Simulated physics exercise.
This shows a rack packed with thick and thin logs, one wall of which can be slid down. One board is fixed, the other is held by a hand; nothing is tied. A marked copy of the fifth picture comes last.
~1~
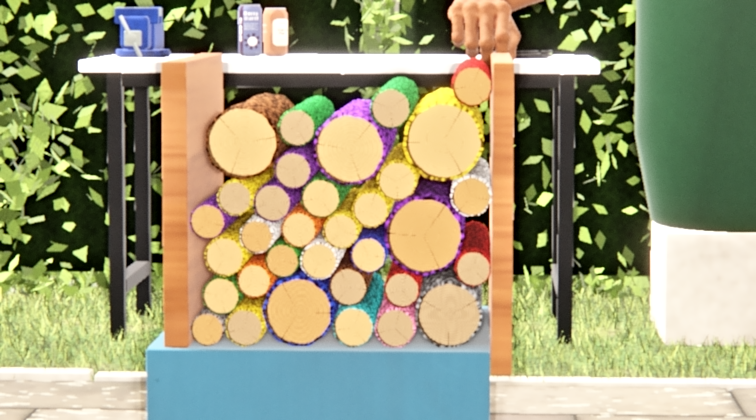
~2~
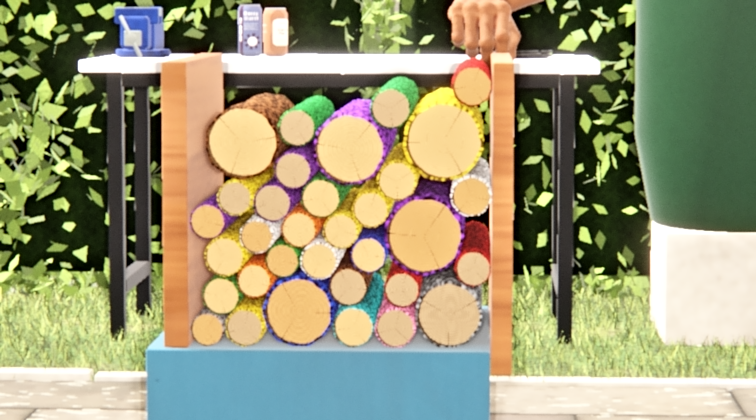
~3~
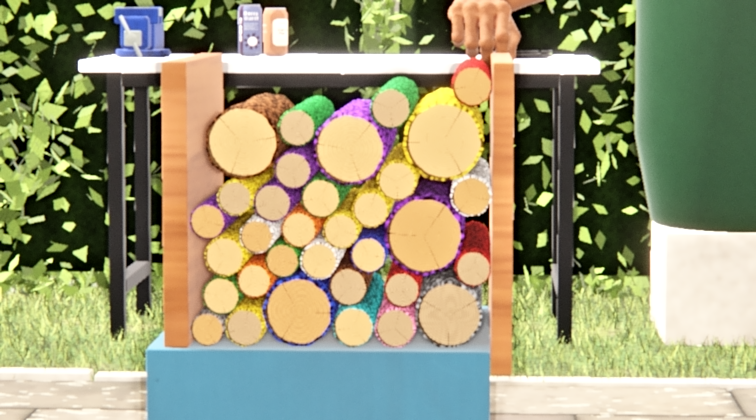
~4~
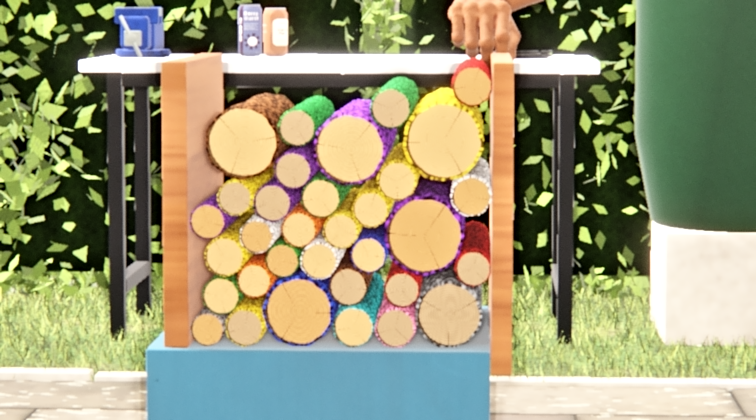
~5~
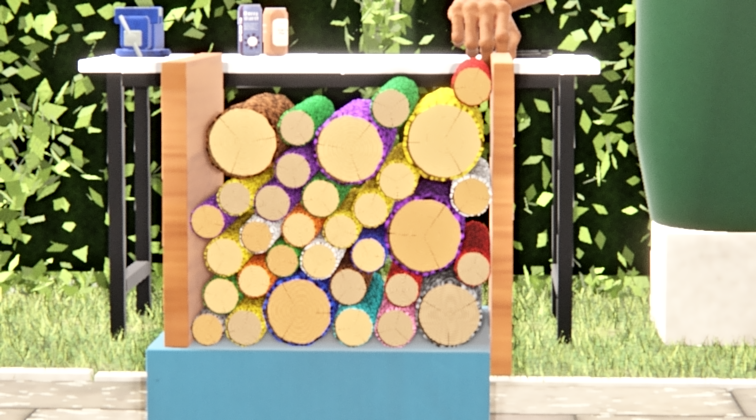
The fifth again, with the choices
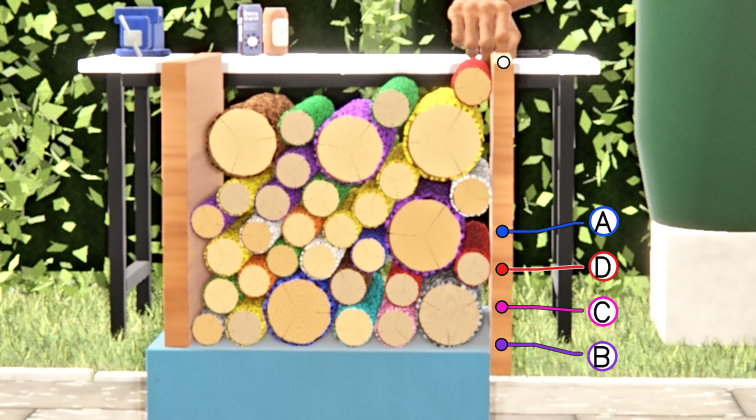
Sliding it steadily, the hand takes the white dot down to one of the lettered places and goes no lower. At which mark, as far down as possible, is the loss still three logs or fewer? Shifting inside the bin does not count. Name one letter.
The lowest mark that will do is A.
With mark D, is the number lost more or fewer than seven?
It loses fewer than seven.
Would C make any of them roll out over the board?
At C: Yes.
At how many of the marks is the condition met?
One of the four.
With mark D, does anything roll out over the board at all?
Yes.
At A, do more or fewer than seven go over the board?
It loses fewer than seven.
On the marked copy, A at (503, 231); B at (502, 345); C at (502, 307); D at (502, 270); the white dot at (504, 62).
Following A. Soon after the start, top of the board (492, 138).
Later, top of the board (492, 225).
In the end, top of the board (492, 230), one out over the board.
As for the rest, B more than three out over the board; C more than three out over the board; D four out over the board.
